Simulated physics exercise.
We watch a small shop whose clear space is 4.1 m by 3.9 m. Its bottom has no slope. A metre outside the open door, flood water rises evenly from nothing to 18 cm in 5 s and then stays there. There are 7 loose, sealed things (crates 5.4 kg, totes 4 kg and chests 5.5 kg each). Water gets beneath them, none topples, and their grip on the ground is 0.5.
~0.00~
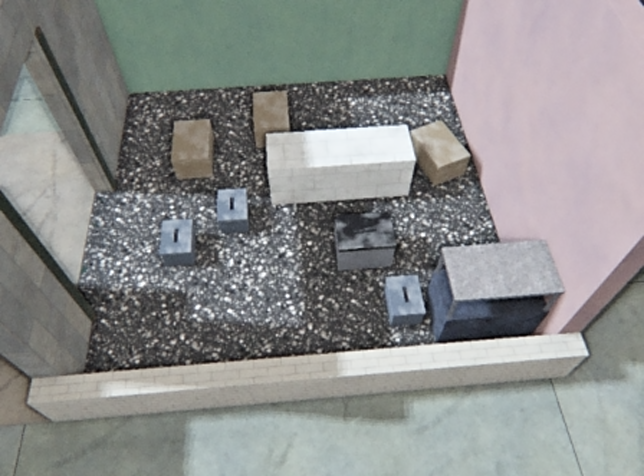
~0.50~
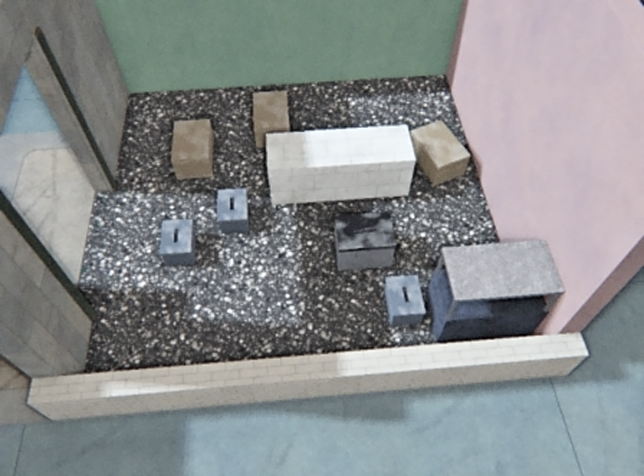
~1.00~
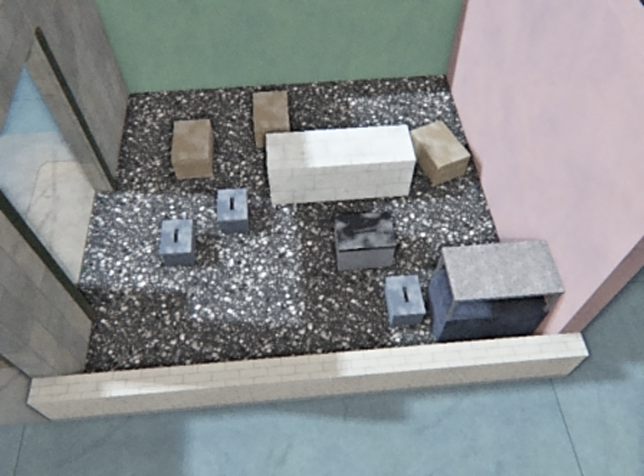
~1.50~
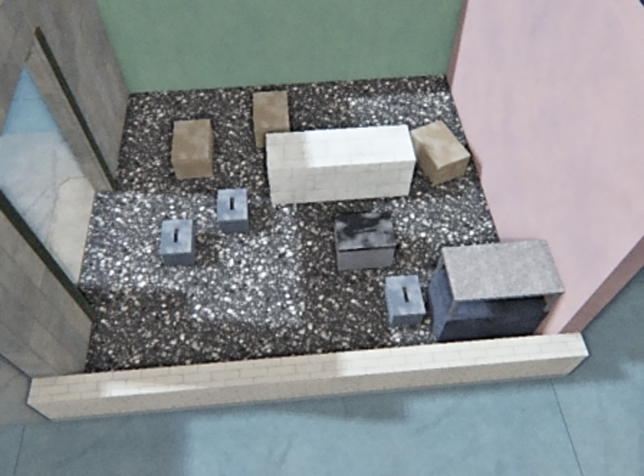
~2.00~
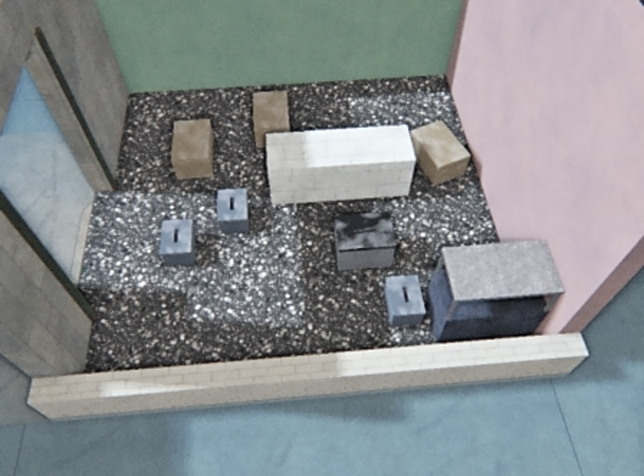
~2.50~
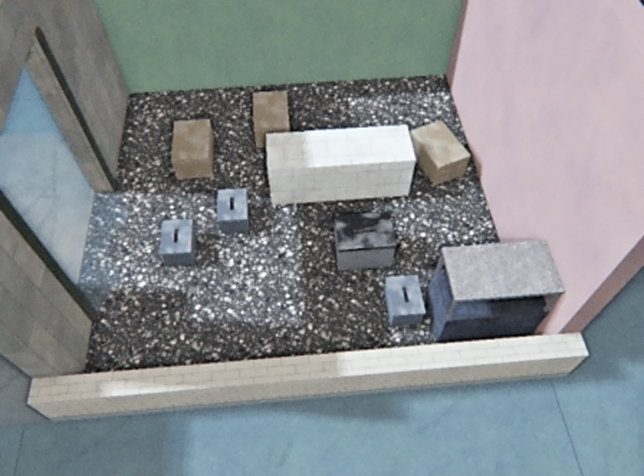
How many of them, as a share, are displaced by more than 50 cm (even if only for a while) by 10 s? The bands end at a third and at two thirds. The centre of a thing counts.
It is two thirds or more.
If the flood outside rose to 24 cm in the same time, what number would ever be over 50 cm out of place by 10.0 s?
Then 7.
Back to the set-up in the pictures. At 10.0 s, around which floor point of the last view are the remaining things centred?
At about (382, 149).
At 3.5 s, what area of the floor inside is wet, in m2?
About 1.5 m2.
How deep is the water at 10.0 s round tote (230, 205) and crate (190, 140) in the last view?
Roughly 9 and 3 cm.
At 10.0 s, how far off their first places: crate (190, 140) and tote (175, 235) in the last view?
In that order: 80 cm, 300 cm.
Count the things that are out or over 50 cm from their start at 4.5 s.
1 of them.
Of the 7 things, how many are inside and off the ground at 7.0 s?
I count 3.
After 3.5 s 0 of 7 are over 50 cm from their spots; 0 afloat.
After 4.5 s 1 of 7 are over 50 cm from their spots; 0 afloat.
After 7.0 s 4 of 7 are over 50 cm from their spots; 3 afloat.
After 10.0 s 7 of 7 are over 50 cm from their spots, and 7 have been at some point; 7 afloat.
